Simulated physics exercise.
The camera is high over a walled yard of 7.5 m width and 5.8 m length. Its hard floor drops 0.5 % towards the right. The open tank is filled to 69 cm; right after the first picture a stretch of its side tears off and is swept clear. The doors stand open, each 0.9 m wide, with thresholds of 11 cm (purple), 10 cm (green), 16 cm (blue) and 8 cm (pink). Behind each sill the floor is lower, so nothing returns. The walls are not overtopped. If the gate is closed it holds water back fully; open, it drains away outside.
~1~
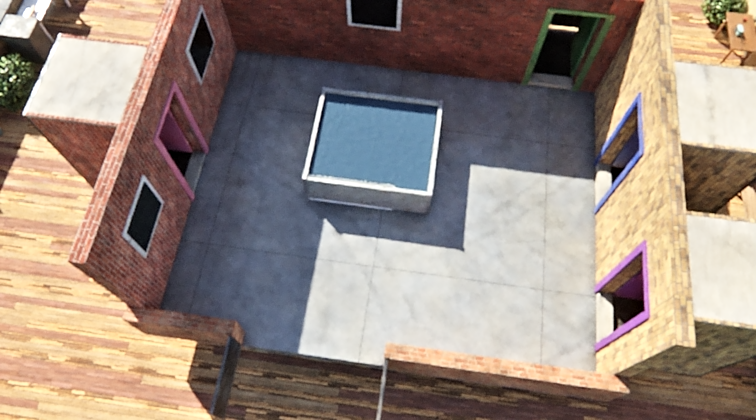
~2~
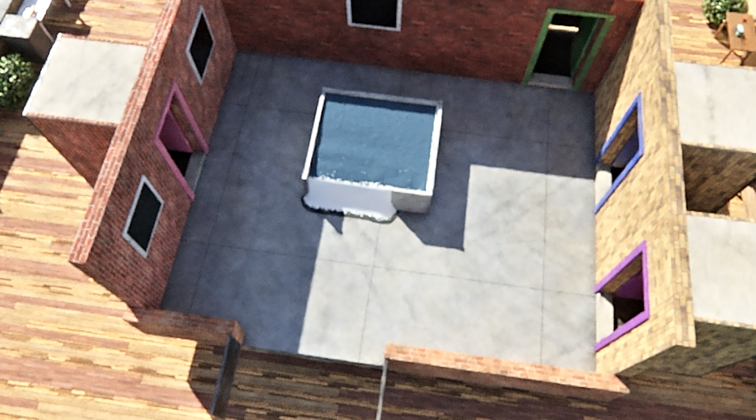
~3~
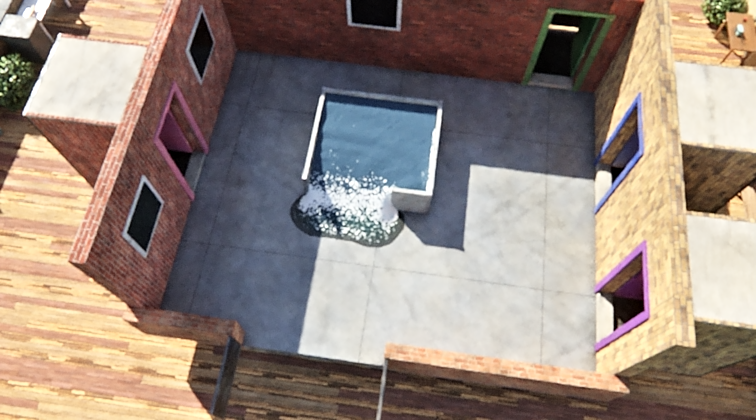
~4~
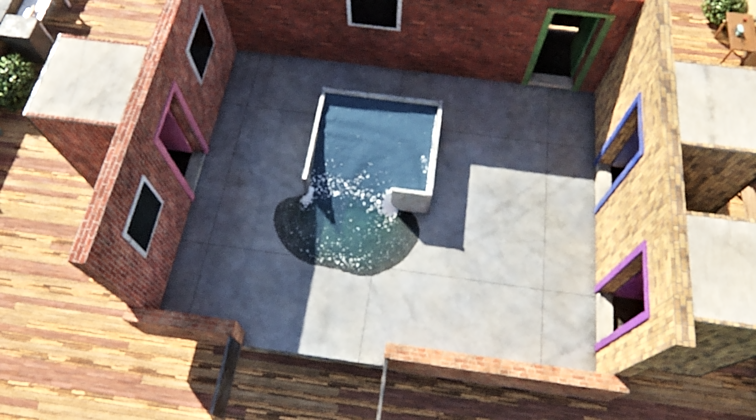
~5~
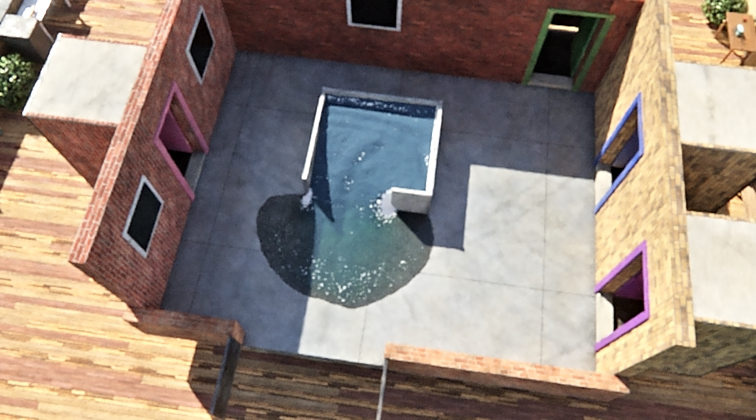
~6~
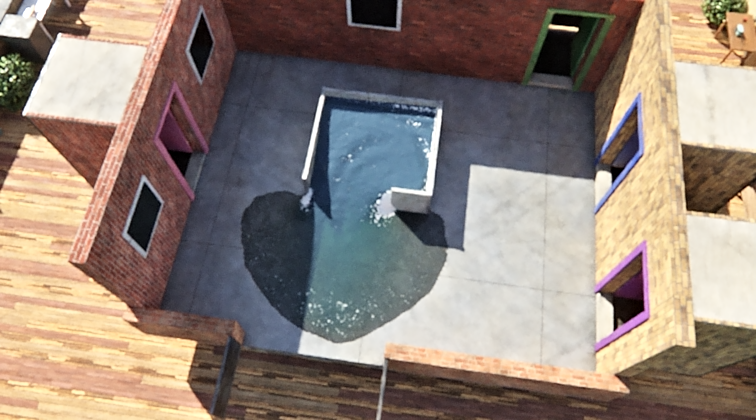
In a brick-walled yard with a grey floor, the near side of a square open tank gave way, and water gushed out in white froth, then spread across the floor in a wide, rounded pool.
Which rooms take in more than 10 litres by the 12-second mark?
The water let in: At the purple door it keeps below the limit; at the green door it does not reach the limit; at the blue door it keeps below the limit; at the pink door it stays under the limit.
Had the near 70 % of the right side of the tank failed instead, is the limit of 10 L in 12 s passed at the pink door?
Against that limit: Pink not over.
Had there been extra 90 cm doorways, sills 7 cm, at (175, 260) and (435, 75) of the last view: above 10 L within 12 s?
In turn: Above, below.
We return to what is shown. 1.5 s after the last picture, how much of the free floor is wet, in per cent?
Near 30 per cent is wet.
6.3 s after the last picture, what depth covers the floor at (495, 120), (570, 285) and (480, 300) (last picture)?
About 0, 5 and 2 cm.
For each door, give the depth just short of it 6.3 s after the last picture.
Depths in cm: Purple 6, green 1, blue 3, pink 3.
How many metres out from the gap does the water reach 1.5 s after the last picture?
About 4.8 m.
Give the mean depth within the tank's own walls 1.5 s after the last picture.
About 29 cm.
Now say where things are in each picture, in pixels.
In the first picture, still water, 69 cm deep, in the open tank at (375, 141).
In the second picture, the front is at (392, 216), 0.8 m from the gap at (350, 196); 0.3 m2 of floor is under water; 69 cm left at the back of the open tank.
In the third picture, the front is at (299, 222), 1.0 m from the gap at (350, 196); 1.1 m2 of floor is under water; 69 cm left at the back of the open tank.
In the fourth picture, water pours out at (350, 197) and has run 1.4 m, to (374, 270); typically 9 cm deep outside, 68 cm at the open tank's back.
In the fifth picture, water pours out at (350, 197) and has run 2.0 m, to (352, 304); typically 7 cm deep outside, 60 cm at the open tank's back.
In the sixth picture, water pours out at (350, 197) and has run 2.6 m, to a hidden place; typically 6 cm deep outside, 59 cm at the open tank's back.
Then, 0.7 s after the last picture water covers 25 % of the floor and is deepest (34 cm) near (338, 206); purple door not reached, green door not reached, blue door not reached, pink door not reached.
Then, 1.5 s after the last picture water covers 30 % of the floor and is deepest (44 cm) near (168, 319); purple door not reached, green door not reached, blue door not reached, pink door not reached.
Then, 2.8 s after the last picture water covers 40 % of the floor and is deepest (18 cm) near (158, 318); purple door 10 cm at the sill, 0 L in, green door not reached, blue door not reached, pink door 4 cm at the sill, 0 L in.
Then, 6.3 s after the last picture water covers 75 % of the floor and is deepest (9 cm) near (297, 58); purple door 6 cm at the sill, 0 L in, green door not reached, blue door 3 cm at the sill, 0 L in, pink door 3 cm at the sill, 0 L in.
Then, 11.3 s after the last picture water covers 90 % of the floor and is deepest (6 cm) near (450, 91); purple door 4 cm at the sill, 0 L in, green door 4 cm at the sill, 0 L in, blue door 2 cm at the sill, 0 L in, pink door 2 cm at the sill, 0 L in.
